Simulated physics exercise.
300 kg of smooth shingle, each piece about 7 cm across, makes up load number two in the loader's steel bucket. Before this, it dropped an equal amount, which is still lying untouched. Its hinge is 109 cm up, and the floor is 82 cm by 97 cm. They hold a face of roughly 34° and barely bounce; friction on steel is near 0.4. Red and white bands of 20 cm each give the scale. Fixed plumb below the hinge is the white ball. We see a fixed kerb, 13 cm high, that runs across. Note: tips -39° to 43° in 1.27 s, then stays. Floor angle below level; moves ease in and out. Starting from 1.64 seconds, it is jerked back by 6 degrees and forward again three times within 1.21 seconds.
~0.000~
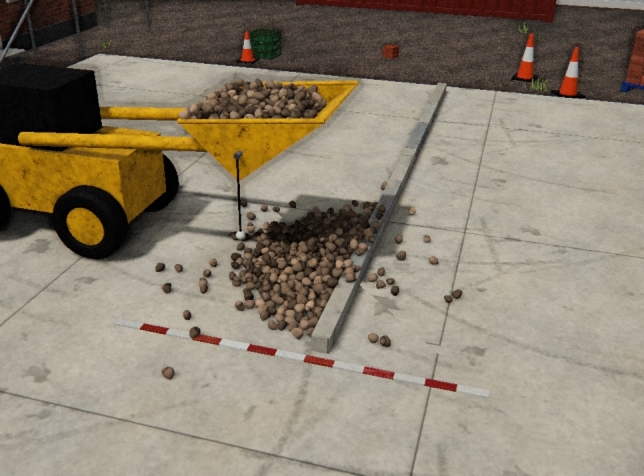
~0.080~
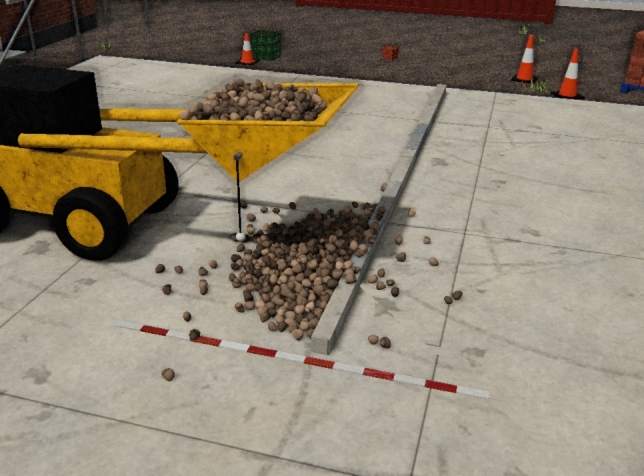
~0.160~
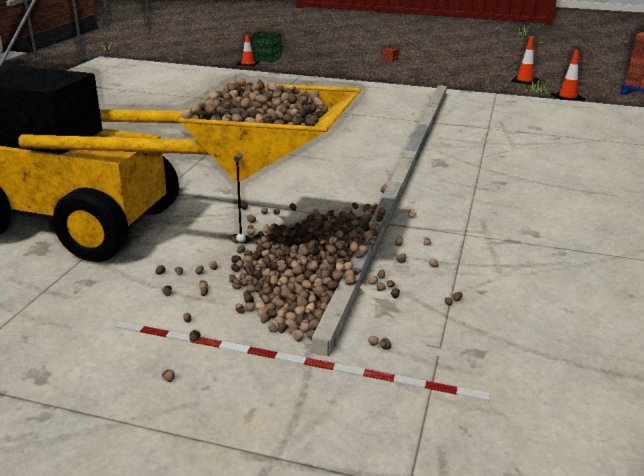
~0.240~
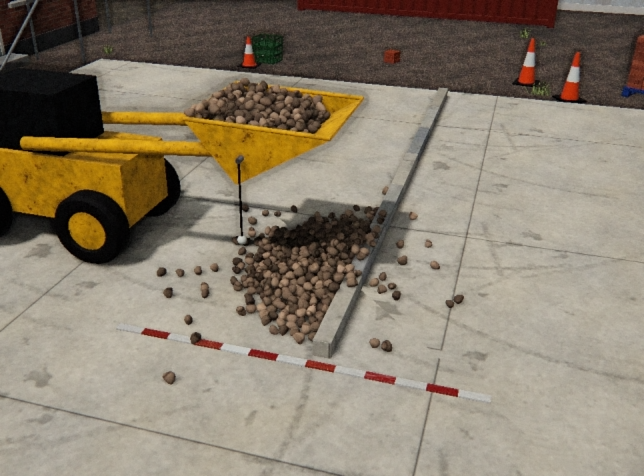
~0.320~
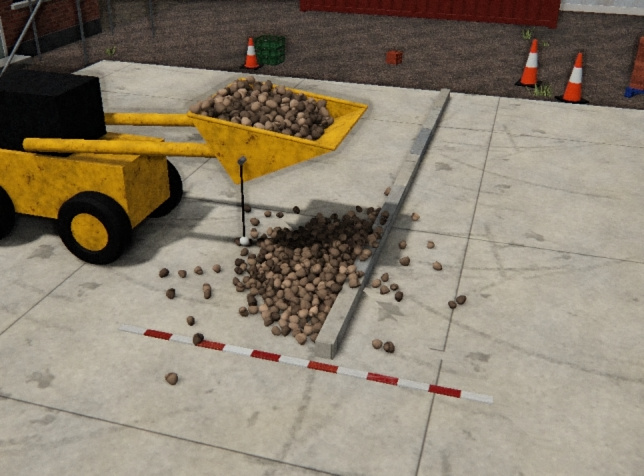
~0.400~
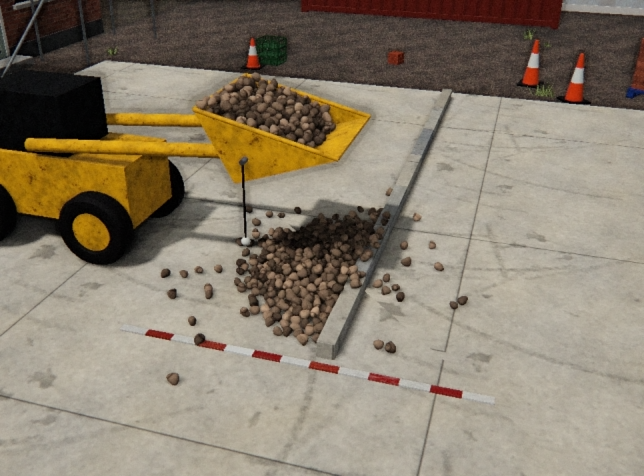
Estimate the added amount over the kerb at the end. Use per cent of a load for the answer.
Roughly 59 per cent of a load.
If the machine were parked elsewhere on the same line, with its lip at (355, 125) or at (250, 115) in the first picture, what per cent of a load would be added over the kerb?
90 % and 0 %.
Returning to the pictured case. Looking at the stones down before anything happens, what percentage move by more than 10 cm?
Near 10 per cent, I reckon.
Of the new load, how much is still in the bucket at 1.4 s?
Close to 30 in a hundred is still held.
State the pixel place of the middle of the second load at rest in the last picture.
Roughly at pixel (386, 267).
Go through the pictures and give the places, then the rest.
Lip at (325, 121), floor tilted -39°, highest stones at (271, 91). The earlier load is highest near (323, 243), 24 cm above ground level, 98 % on this side of the kerb, 3 % over the kerb, in the first picture.
The bucket is at -38°, its lip at (325, 124); the top of the load is at (266, 92); the stones move at 0.1 m/s on average, in the second picture.
Lip at (327, 130), floor tilted -35°, highest stones at (263, 92); the stones move at 0.2 m/s on average, in the third picture.
Lip at (331, 139), floor tilted -31°, highest stones at (248, 89); the stones move at 0.2 m/s on average, in the fourth picture.
Lip at (335, 149), floor tilted -26°, highest stones at (241, 87); the stones move at 0.3 m/s on average, in the fifth picture.
Lip at (338, 160), floor tilted -20°, highest stones at (242, 84); the stones move at 0.3 m/s on average, in the sixth picture.
After 0.9 s the floor is at 30°; in per cent of one load, 99 in the bucket, 99 on this side of the kerb, 3 over the kerb; the foremost stones are at (422, 293).
After 1.4 s the floor is at 43°; in per cent of one load, 32 in the bucket, 155 on this side of the kerb, 14 over the kerb; the foremost stones are at (425, 291).
After 3.3 s the floor is at 43°; in per cent of one load, 0 in the bucket, 139 on this side of the kerb, 62 over the kerb; the foremost stones are at (583, 306).
After 5.8 s the floor is at 43°; in per cent of one load, 0 in the bucket, 139 on this side of the kerb, 62 over the kerb; the foremost stones are at (583, 306). Net gain over the kerb, 59.
